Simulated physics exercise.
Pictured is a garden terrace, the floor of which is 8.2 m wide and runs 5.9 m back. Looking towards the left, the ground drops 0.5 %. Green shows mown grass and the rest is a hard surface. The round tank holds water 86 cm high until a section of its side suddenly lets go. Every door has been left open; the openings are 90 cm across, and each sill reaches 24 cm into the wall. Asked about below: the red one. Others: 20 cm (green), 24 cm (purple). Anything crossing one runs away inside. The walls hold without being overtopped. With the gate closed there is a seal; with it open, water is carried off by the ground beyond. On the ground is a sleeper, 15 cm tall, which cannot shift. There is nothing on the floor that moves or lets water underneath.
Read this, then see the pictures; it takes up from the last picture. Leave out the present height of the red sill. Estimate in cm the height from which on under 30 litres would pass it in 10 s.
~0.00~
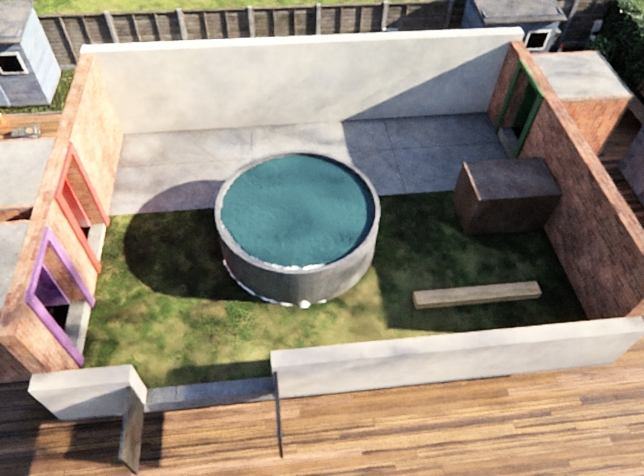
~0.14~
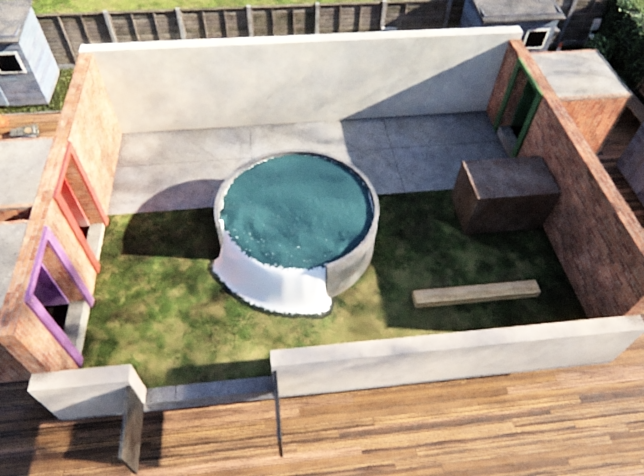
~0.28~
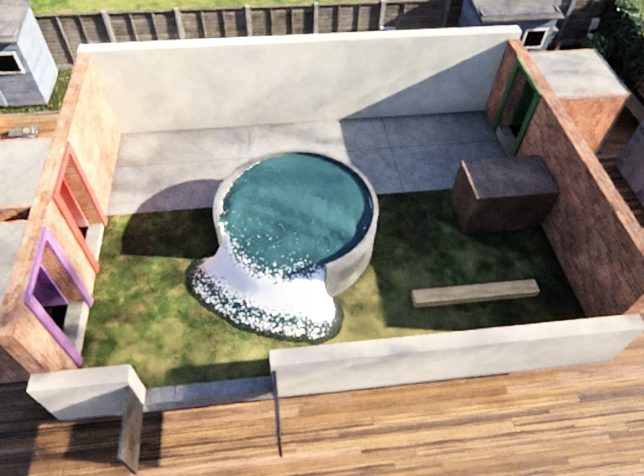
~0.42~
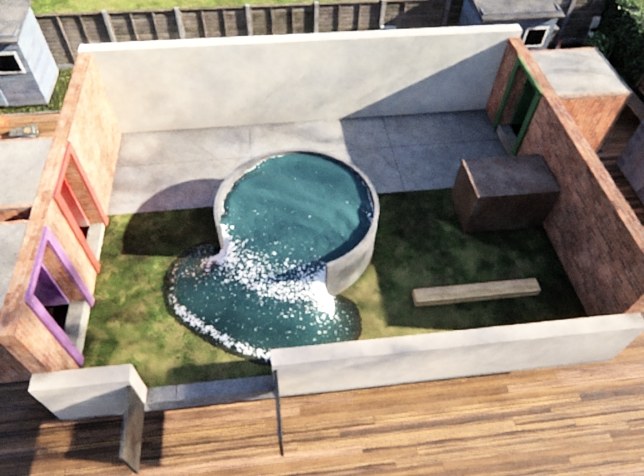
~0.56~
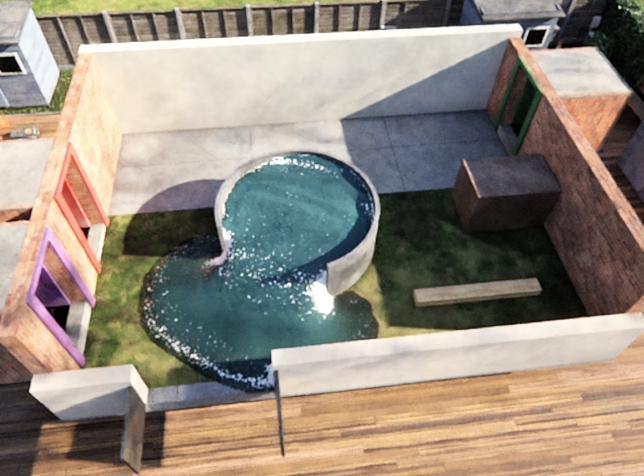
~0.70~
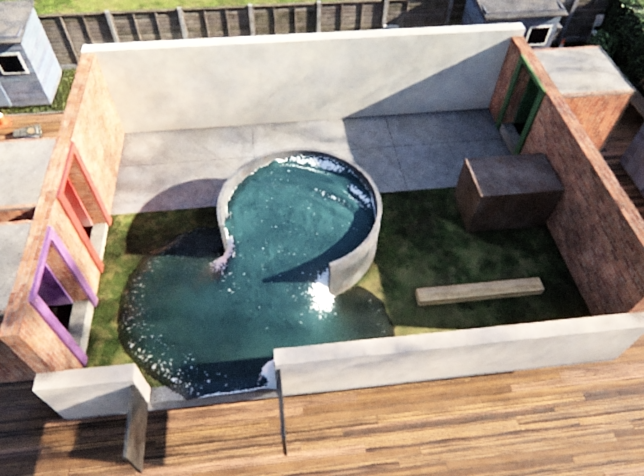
I would say 6.5 cm.
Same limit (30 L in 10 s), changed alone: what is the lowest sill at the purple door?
Purple door - some 24 centimetres.
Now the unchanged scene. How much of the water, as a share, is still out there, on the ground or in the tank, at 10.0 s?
Roughly 52 per cent of the water.
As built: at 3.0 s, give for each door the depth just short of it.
Reading in centimetres: Green = 0, purple = 26, red = 13.
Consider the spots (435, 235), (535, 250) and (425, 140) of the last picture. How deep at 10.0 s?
First spot about 5 cm, second about 6 cm, third about 3 cm.
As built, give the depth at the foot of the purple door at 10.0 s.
You'd measure close to 7.5 cm there.
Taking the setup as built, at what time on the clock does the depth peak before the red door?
3.0 s.
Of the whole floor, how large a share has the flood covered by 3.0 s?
I'd estimate about 40 percent.
After 1.4 s water covers 25 % of the floor, deepest (46 cm) near (285, 361); it has not reached the red door.
After 3.0 s water covers 40 % of the floor, deepest (30 cm) near (79, 394); 13 cm at the red door, 0 litres in over its 10 cm sill.
After 10.0 s water covers 95 % of the floor, deepest (8 cm) near (113, 205); 7 cm at the red door, 4 litres in over its 10 cm sill.
At the red door as built, the water arrived by 1.6 s and peaked near 13 cm at 3.0 s.
With a sill of 5.5 cm, 45 litres would have come in within the 10 s; with 7.5 cm, 19 litres. So under 30 litres takes about 6.5 cm.
